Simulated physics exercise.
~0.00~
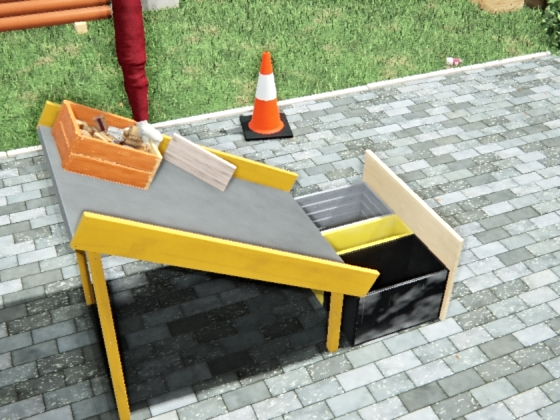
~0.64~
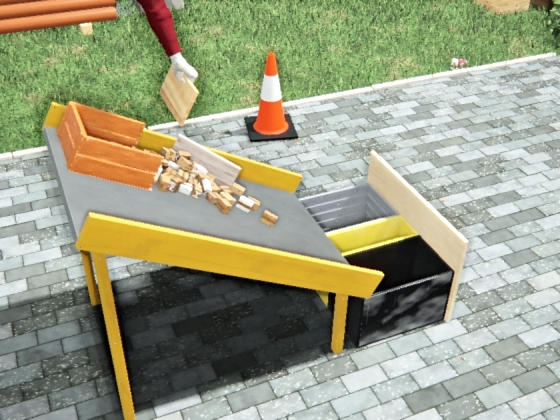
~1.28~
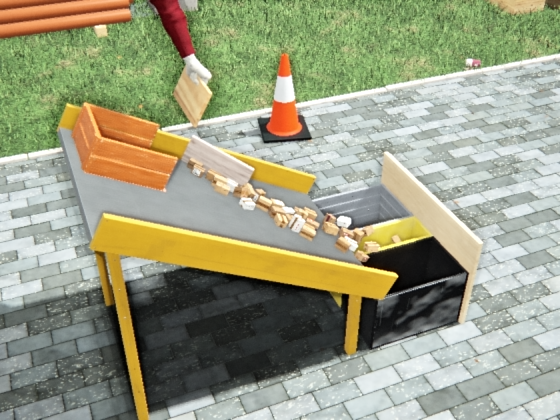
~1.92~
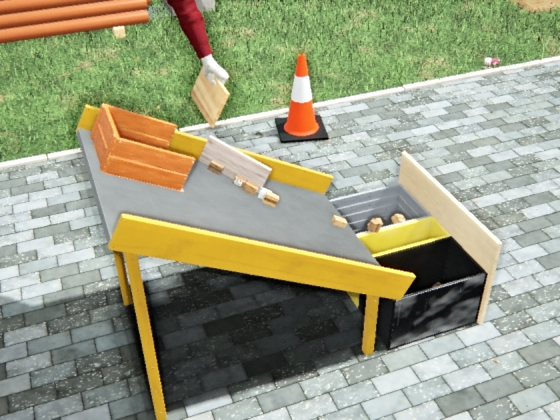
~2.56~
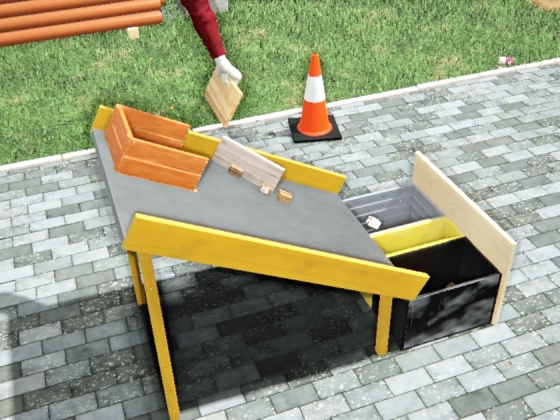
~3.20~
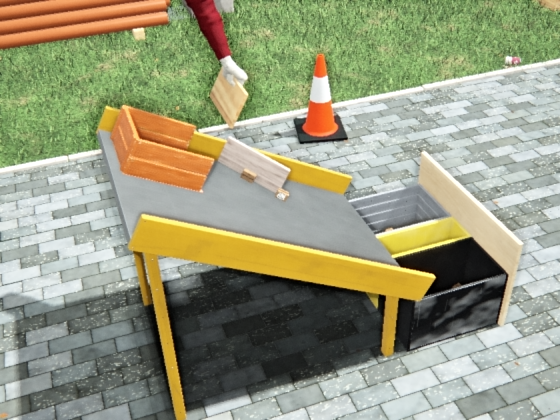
On a grey paved area beside grass, seen from above, a sloping grey table with yellow rails leads down to the right towards a grey bin, a yellow tote and a black tote, with a traffic cone behind. Small wooden-looking parcels sit in an orange pen at the top, near an angled pale board. A gloved hand in a red sleeve lifts the gate clear and holds it beyond the table. The parcels spill out, spread down the slope past the board and tumble into the containers as the view pans slightly left. By the end the pen is empty and only a few parcels remain by the board.
